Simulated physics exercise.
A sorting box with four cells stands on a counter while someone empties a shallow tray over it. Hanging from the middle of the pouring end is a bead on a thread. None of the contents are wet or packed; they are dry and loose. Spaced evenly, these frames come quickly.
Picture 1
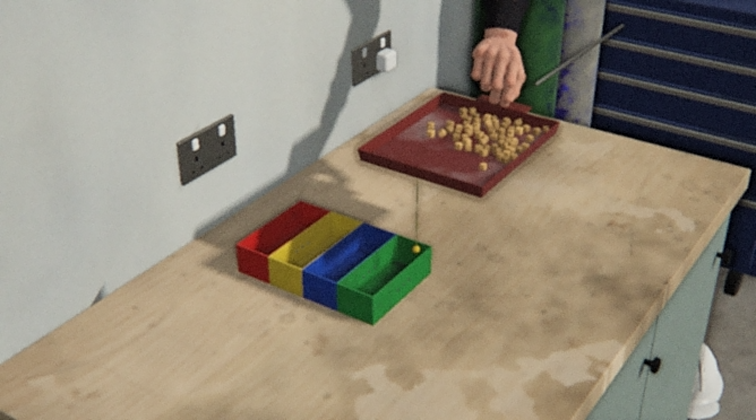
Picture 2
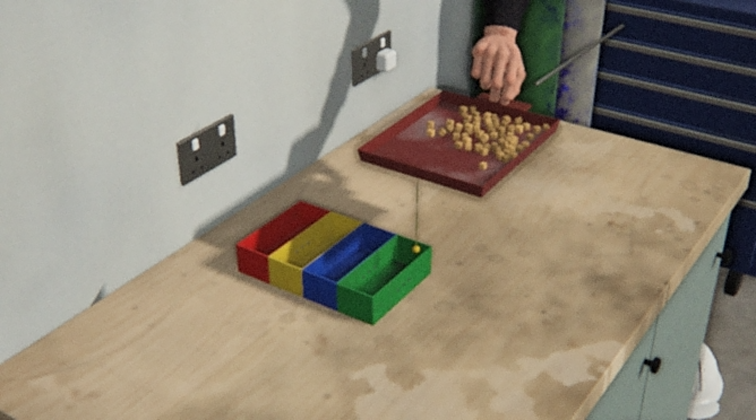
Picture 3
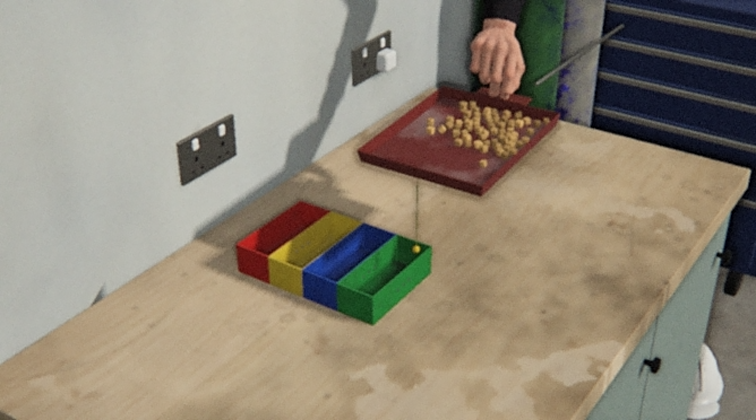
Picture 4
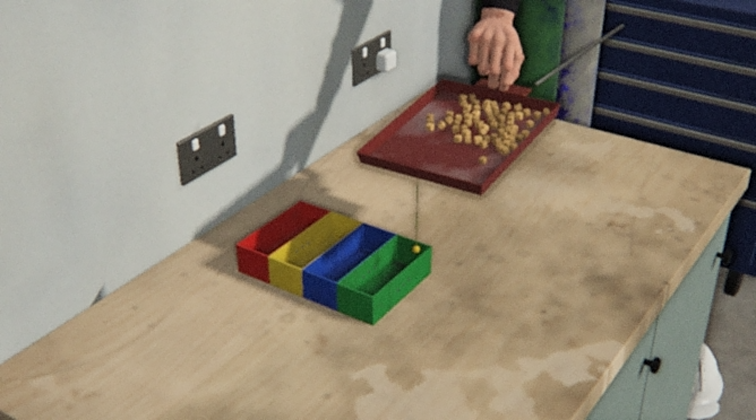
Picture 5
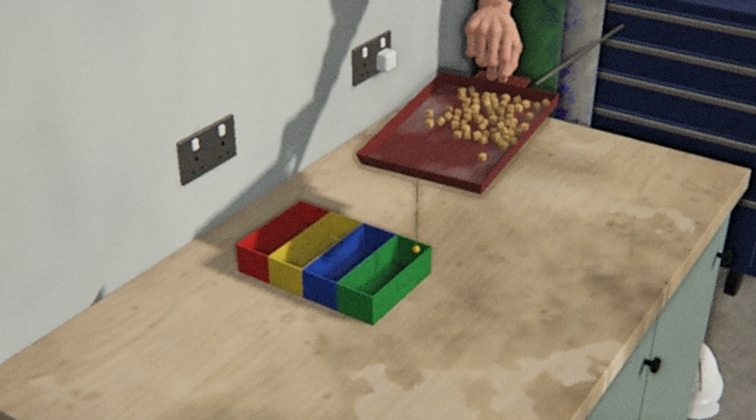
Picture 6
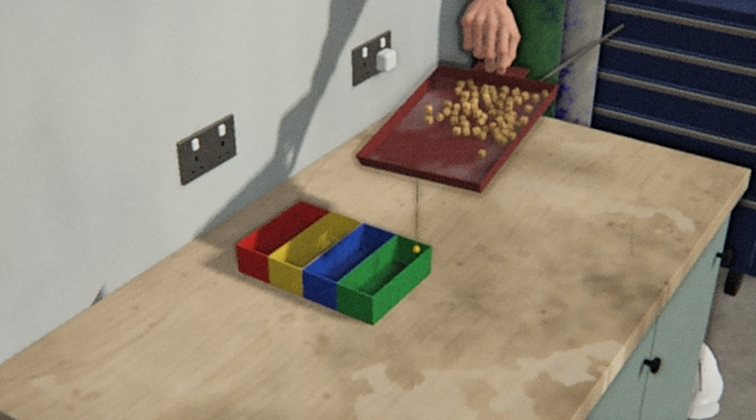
In this clip, a dark red tray of small wooden cubes rests level near a sorting box with red, yellow, blue and green cells, then a hand gradually raises its far end, while the cubes stay heaped and the hanging bead barely moves.
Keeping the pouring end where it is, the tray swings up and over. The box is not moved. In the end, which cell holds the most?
The blue cell holds the most.
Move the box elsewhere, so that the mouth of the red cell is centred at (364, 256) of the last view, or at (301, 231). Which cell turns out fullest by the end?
For the first position it is the cell in red, and for the second it is that blue cell.
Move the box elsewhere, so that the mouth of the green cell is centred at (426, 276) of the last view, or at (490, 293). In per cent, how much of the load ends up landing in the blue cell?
Trial 1 near 20 percent, trial 2 near 0 percent.
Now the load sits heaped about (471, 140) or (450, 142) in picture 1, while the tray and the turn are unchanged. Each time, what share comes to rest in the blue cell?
Around 40 then around 50 per cent.
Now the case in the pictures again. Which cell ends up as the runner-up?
Second place: The cell in green.
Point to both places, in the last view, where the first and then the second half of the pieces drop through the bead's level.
The opening part goes through (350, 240); what follows goes through (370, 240).
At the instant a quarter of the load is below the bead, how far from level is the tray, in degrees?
Angle: Approx. 75 degrees.
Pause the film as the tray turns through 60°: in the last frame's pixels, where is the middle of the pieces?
Somewhere about pixel (391, 164).
Soon after the last picture, tray tipped steeply; most on the tray; a stray few in the yellow cell; a stray few in the blue cell; a small part falling or outside the box.
A little later, tray tipped past a quarter turn; about two thirds on the tray; about a quarter in the blue cell; a small part in the green cell; a stray few in the yellow cell; a stray few falling or outside the box.
Later still, tray tipped past a quarter turn; about two thirds in the blue cell; about a quarter in the green cell; a small part in the yellow cell; a small part falling or outside the box.
At rest, tray tipped past a quarter turn; about two thirds in the blue cell; about a quarter in the green cell; a small part in the yellow cell; none in the red cell; a small part outside the box.
